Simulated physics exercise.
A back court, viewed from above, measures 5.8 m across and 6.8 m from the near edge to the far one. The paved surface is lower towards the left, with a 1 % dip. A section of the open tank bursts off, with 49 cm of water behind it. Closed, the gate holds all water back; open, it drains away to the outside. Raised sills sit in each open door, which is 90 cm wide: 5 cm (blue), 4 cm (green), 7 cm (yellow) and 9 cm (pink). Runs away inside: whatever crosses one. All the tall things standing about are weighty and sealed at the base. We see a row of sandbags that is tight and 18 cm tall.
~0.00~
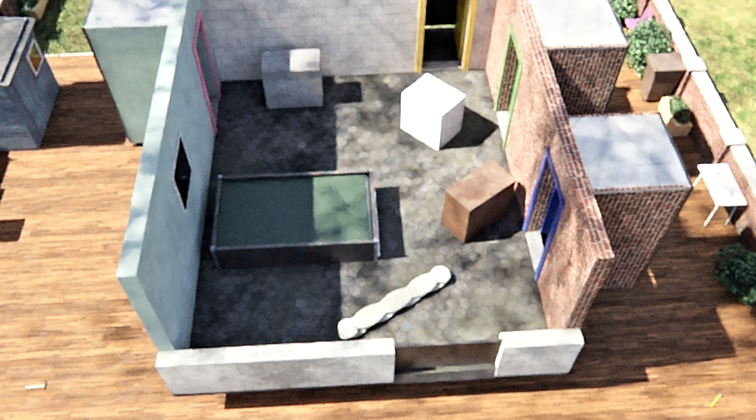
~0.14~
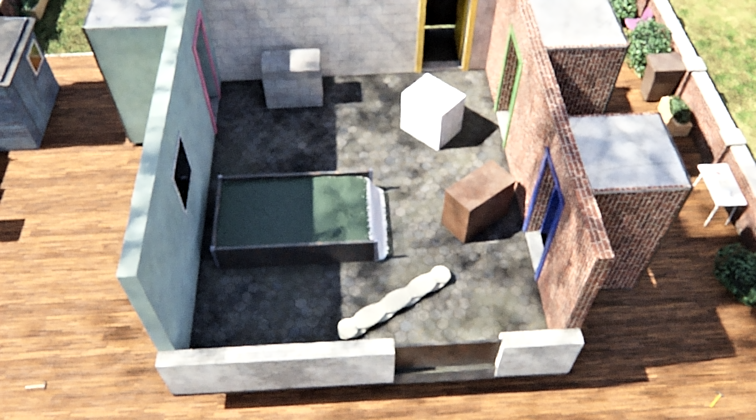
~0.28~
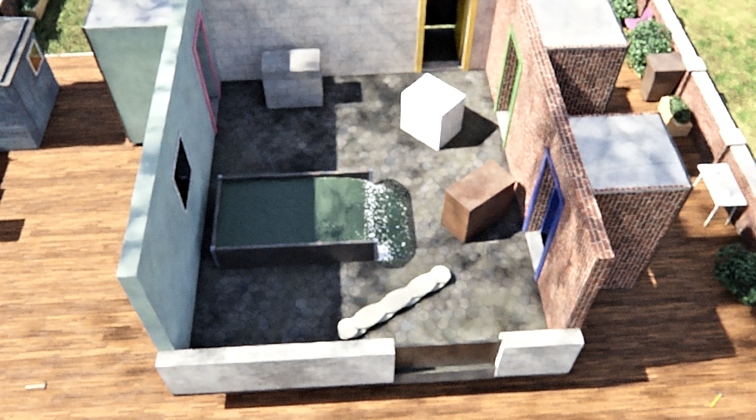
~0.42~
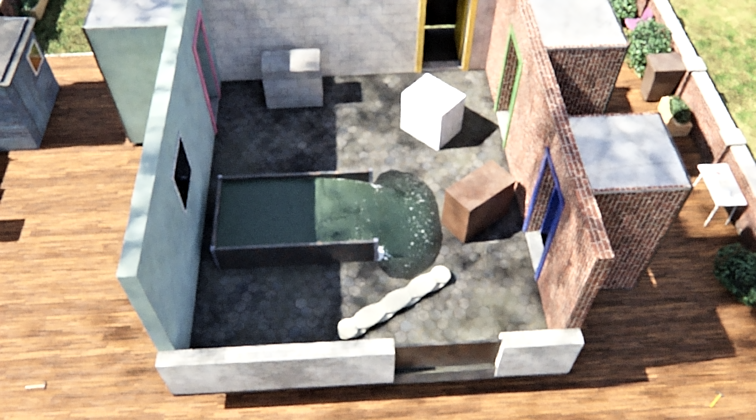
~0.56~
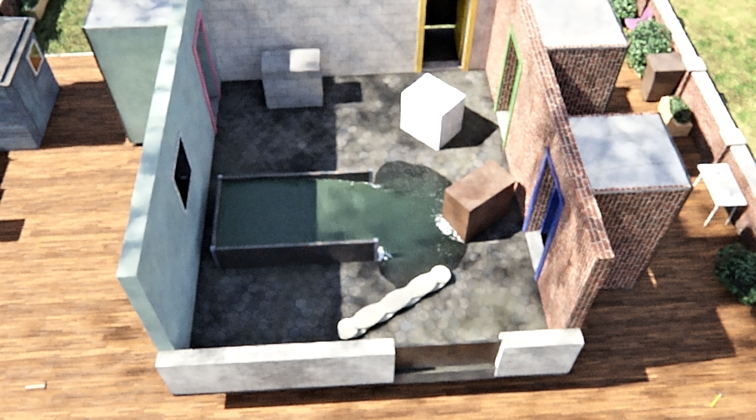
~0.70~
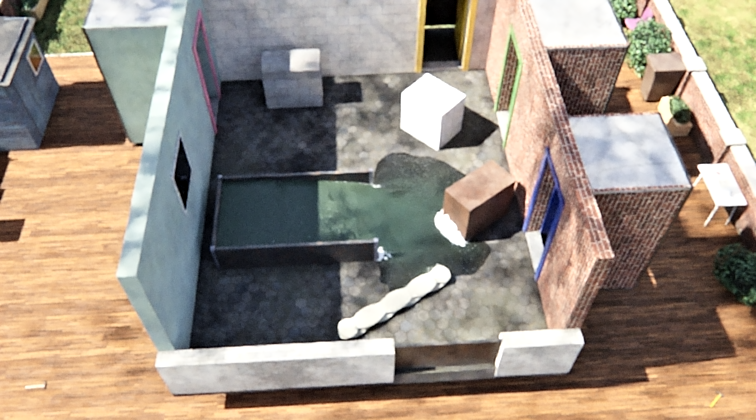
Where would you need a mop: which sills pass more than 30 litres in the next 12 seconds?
At the blue door the water let in will surpass the limit; at the green door the water let in will surpass the limit; at the yellow door the water let in will surpass the limit; at the pink door the water let in will remain short of the limit.
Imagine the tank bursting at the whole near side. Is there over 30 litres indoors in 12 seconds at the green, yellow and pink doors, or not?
Against that limit: Green not over, yellow not over, pink not over.
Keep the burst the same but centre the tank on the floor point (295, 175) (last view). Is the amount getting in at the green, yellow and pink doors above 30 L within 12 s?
Lab note: Vs limit, green door limit broken; yellow door limit broken; pink door limit held.
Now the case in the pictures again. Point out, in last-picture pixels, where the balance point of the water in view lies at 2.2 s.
Near (364, 222).
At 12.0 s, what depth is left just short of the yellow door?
Roughly 3.0 centimetres.
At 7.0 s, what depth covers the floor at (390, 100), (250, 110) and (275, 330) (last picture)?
Depths: About 3, 0 and 3 centimetres.
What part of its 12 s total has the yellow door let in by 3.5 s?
Roughly 10 percent is in by then.
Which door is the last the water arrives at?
The final one is the pink door.
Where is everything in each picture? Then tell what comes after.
In the first picture, still water, 49 cm deep, in the open tank at (296, 211).
In the second picture, the front is at (378, 189), 0.8 m from the gap at (372, 218); 0.3 m2 of floor is under water; 49 cm left at the back of the open tank.
In the third picture, water pours out at (372, 219) and has run 1.0 m, to (391, 184); typically 9 cm deep outside, 49 cm at the open tank's back.
In the fourth picture, the front is at (409, 178), 1.3 m from the gap at (372, 220); 2.0 m2 of floor is under water; 49 cm left at the back of the open tank.
In the fifth picture, water pours out at (372, 220) and has run 1.7 m, to a hidden place; typically 6 cm deep outside, 49 cm at the open tank's back.
In the sixth picture, the front is at a hidden place, 2.1 m from the gap at (372, 220); 3.8 m2 of floor is under water; 49 cm left at the back of the open tank.
After 1.4 s water covers 20 % of the floor and is deepest (28 cm) near (435, 227); blue door 6 cm at the sill, 1 L in, green door not reached, yellow door not reached, pink door not reached.
After 2.2 s water covers 30 % of the floor and is deepest (27 cm) near (435, 227); blue door 9 cm at the sill, 15 L in, green door 12 cm at the sill, 5 L in, yellow door not reached, pink door not reached.
After 3.5 s water covers 45 % of the floor and is deepest (22 cm) near (480, 71); blue door 12 cm at the sill, 60 L in, green door 14 cm at the sill, 57 L in, yellow door 13 cm at the sill, 5 L in, pink door not reached.
After 7.0 s water covers 80 % of the floor and is deepest (14 cm) near (396, 360); blue door 8 cm at the sill, 93 L in, green door 6 cm at the sill, 137 L in, yellow door 8 cm at the sill, 58 L in, pink door 2 cm at the sill, 0 L in.
After 12.0 s water covers 95 % of the floor and is deepest (10 cm) near (255, 82); blue door 5 cm at the sill, 99 L in, green door 2 cm at the sill, 141 L in, yellow door 3 cm at the sill, 60 L in, pink door 7 cm at the sill, 0 L in.
